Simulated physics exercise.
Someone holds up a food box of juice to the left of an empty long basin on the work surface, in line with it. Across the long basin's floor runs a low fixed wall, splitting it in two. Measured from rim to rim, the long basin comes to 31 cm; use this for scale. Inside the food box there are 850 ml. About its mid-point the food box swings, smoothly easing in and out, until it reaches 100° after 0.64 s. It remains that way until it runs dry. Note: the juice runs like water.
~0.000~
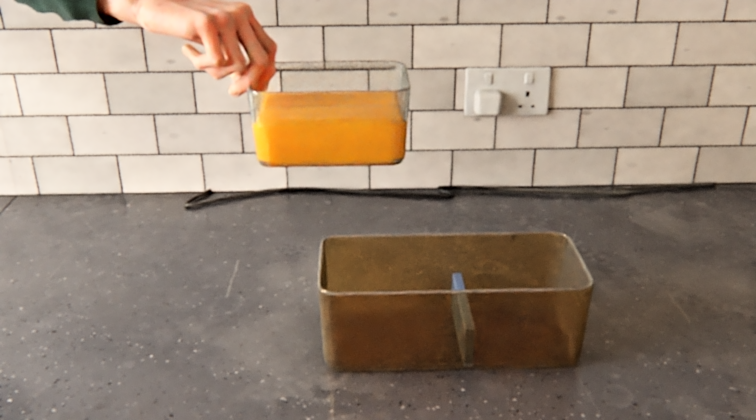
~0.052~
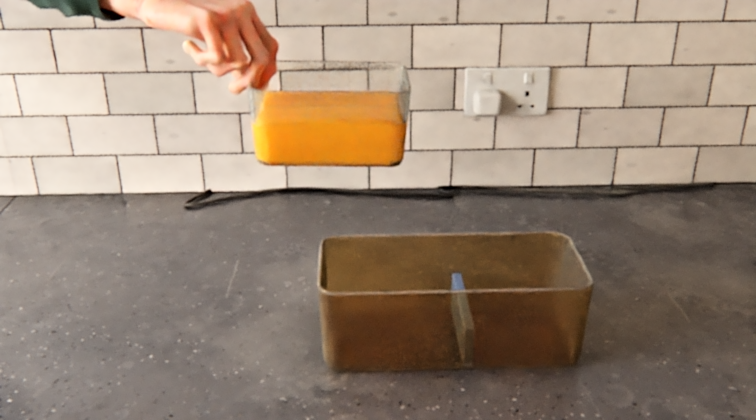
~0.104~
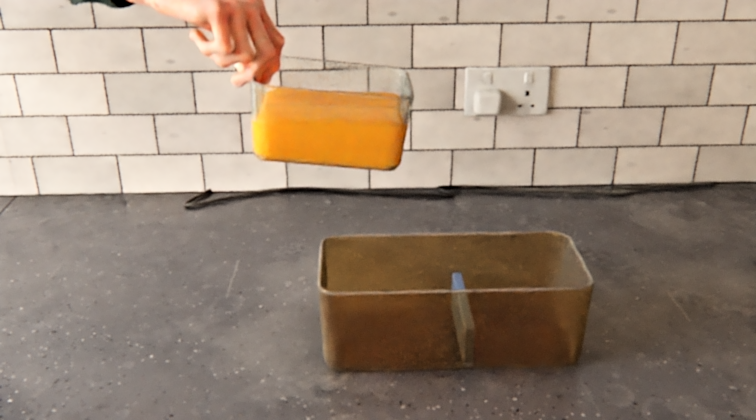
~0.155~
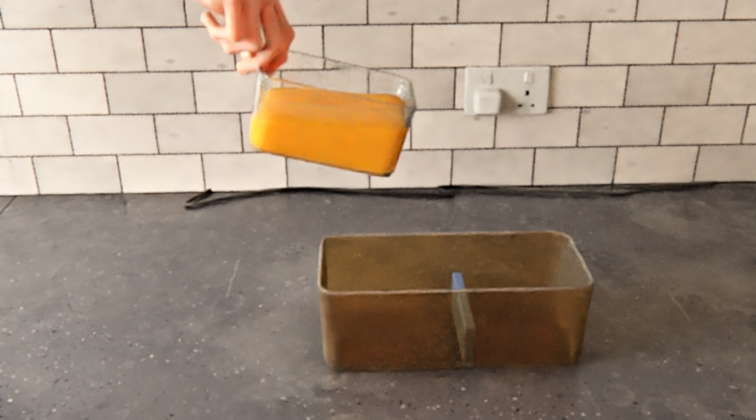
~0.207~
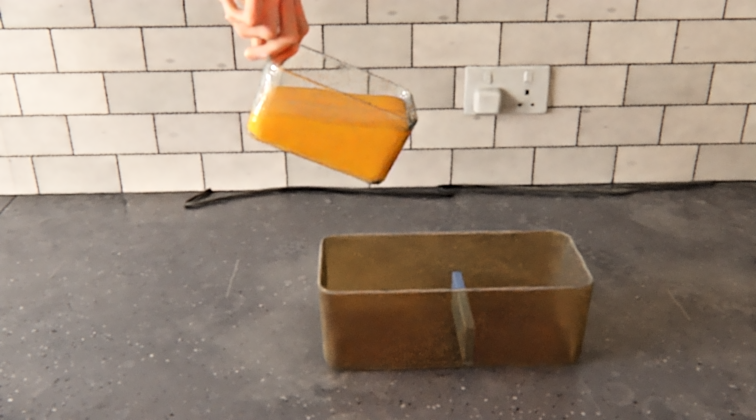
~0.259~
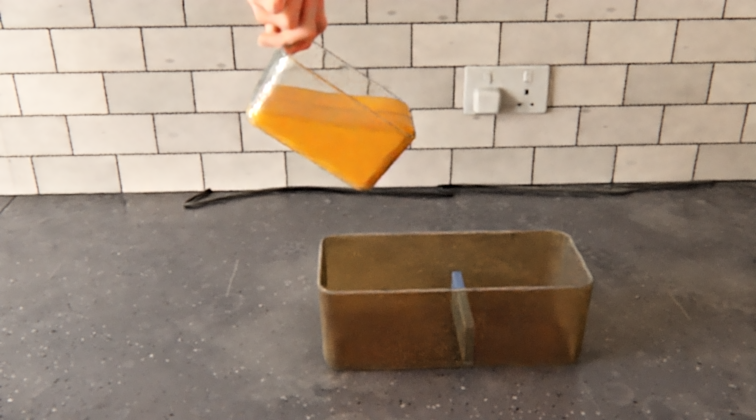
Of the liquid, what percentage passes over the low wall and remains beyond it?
The far part has about 28 per cent.
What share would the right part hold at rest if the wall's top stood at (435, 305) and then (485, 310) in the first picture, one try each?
Respectively close to 55 and 15 %.
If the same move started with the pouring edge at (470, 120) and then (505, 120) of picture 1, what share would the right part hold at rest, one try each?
Respectively 70 and 80 %.
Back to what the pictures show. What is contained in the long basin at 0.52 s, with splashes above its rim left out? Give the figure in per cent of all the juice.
Near 18 in a hundred.
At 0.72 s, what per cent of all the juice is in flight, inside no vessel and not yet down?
Airborne fraction: Approx. 8 %.
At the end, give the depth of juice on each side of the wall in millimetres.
Around 24 mm deep on the left, around 14 mm deep on the right.
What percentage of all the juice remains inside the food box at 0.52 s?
Near 26 in a hundred.
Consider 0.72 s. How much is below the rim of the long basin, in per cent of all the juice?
Some 78 percent of the total.
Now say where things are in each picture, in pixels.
It leans 0°; its right rim is at (407, 77); the juice meets the walls at (259, 105) and (403, 103); the long basin's rim runs from (321, 265) to (581, 260); the wall's top is at (463, 300), in the first picture.
It leans 2°; its right rim is at (407, 79); the juice meets the walls at (259, 105) and (402, 104), in the second picture.
It leans 6°; its right rim is at (410, 85); the juice meets the walls at (260, 102) and (403, 105), in the third picture.
It leans 14°; its right rim is at (412, 95); the juice meets the walls at (260, 101) and (405, 107), in the fourth picture.
It leans 24°; its right rim is at (413, 108); the juice meets the walls at (257, 99) and (408, 109), in the fifth picture.
It leans 35°; its right rim is at (412, 123); the juice meets the walls at (254, 94) and (413, 114); 1 per cent is over the edge, in the sixth picture.
By 0.52 s the tilt is 92° and 25 per cent is still to pour, 9 is left of the wall and 9 right of it.
By 0.72 s the tilt is 100° and 8 per cent is still to pour, 50 is left of the wall and 28 right of it.
By 0.92 s the tilt is 100° and 2 per cent is still to pour, 55 is left of the wall and 27 right of it.
By 1.14 s the tilt is 100° and 0 per cent is still to pour, 62 is left of the wall and 28 right of it.
At rest 63 per cent lies left of the wall, 28 right of it and 10 outside.
